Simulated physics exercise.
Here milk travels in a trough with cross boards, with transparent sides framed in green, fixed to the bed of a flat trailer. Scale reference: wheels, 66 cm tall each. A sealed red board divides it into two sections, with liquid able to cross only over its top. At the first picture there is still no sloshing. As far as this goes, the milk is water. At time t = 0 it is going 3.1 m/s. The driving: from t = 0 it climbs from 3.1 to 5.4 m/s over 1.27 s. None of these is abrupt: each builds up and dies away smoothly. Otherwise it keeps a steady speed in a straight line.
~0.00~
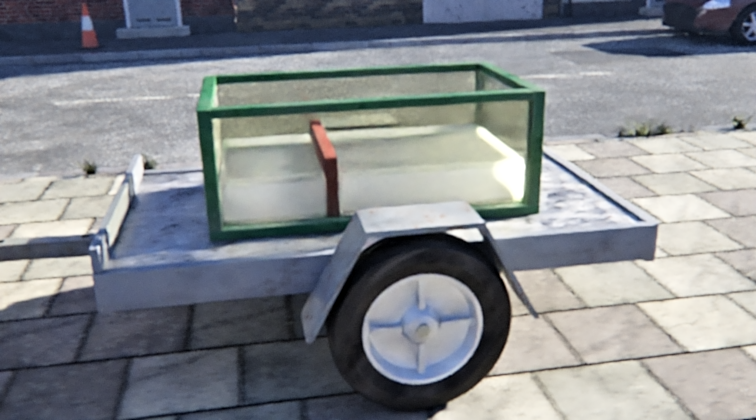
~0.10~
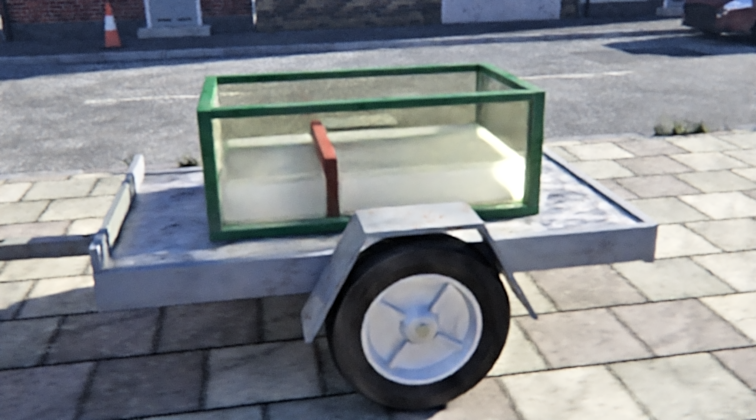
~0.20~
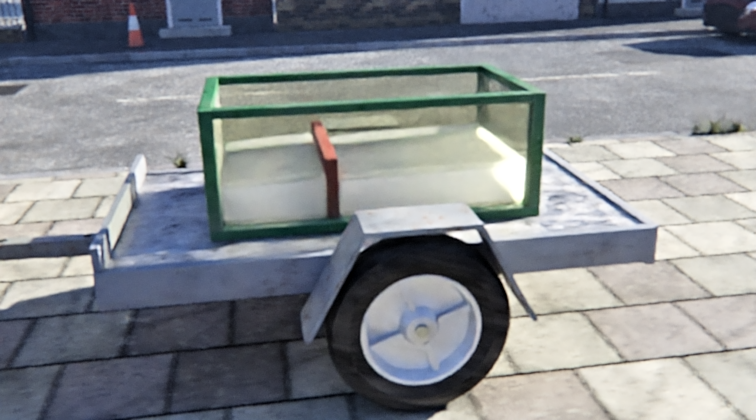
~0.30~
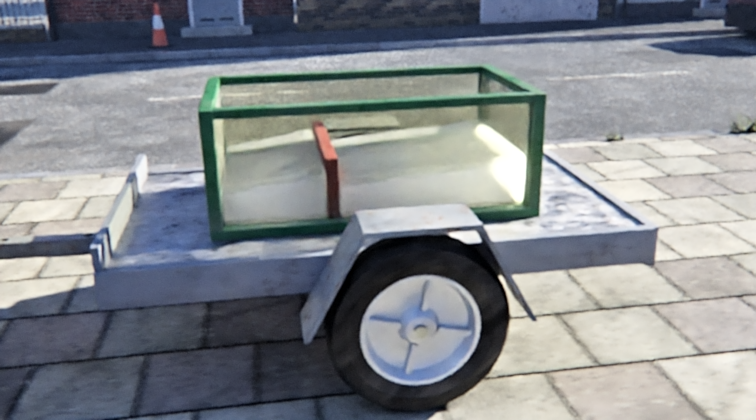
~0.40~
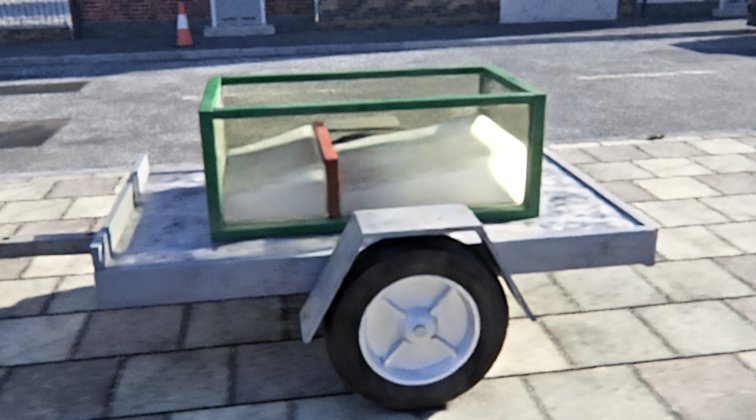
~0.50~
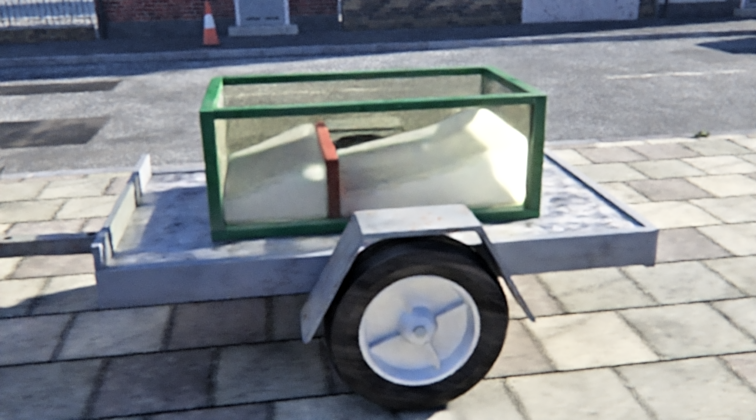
A green-framed, clear-sided tank of cloudy whitish liquid, divided by a red-brown upright board, sits on a grey flat trailer with a white-hubbed wheel, seen from the side and slightly above. Behind lie pale paving, a grey road, brick buildings and an orange cone. The wheel turns and the background slides right as the camera keeps pace, while the liquid, nearly level initially, grows uneven, rising toward the right end.
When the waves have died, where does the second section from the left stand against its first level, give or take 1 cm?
The level ends as it started.
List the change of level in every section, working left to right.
In cm: 0, 0.
Then, 0.90 s in, the mean depths from the left are 18, 18 cm.
Then, 1.30 s in, the mean depths from the left are 18, 18 cm.
Then, 1.80 s in, the mean depths from the left are 18, 18 cm.
Then, 4.26 s in, the mean depths from the left are 18, 18 cm.
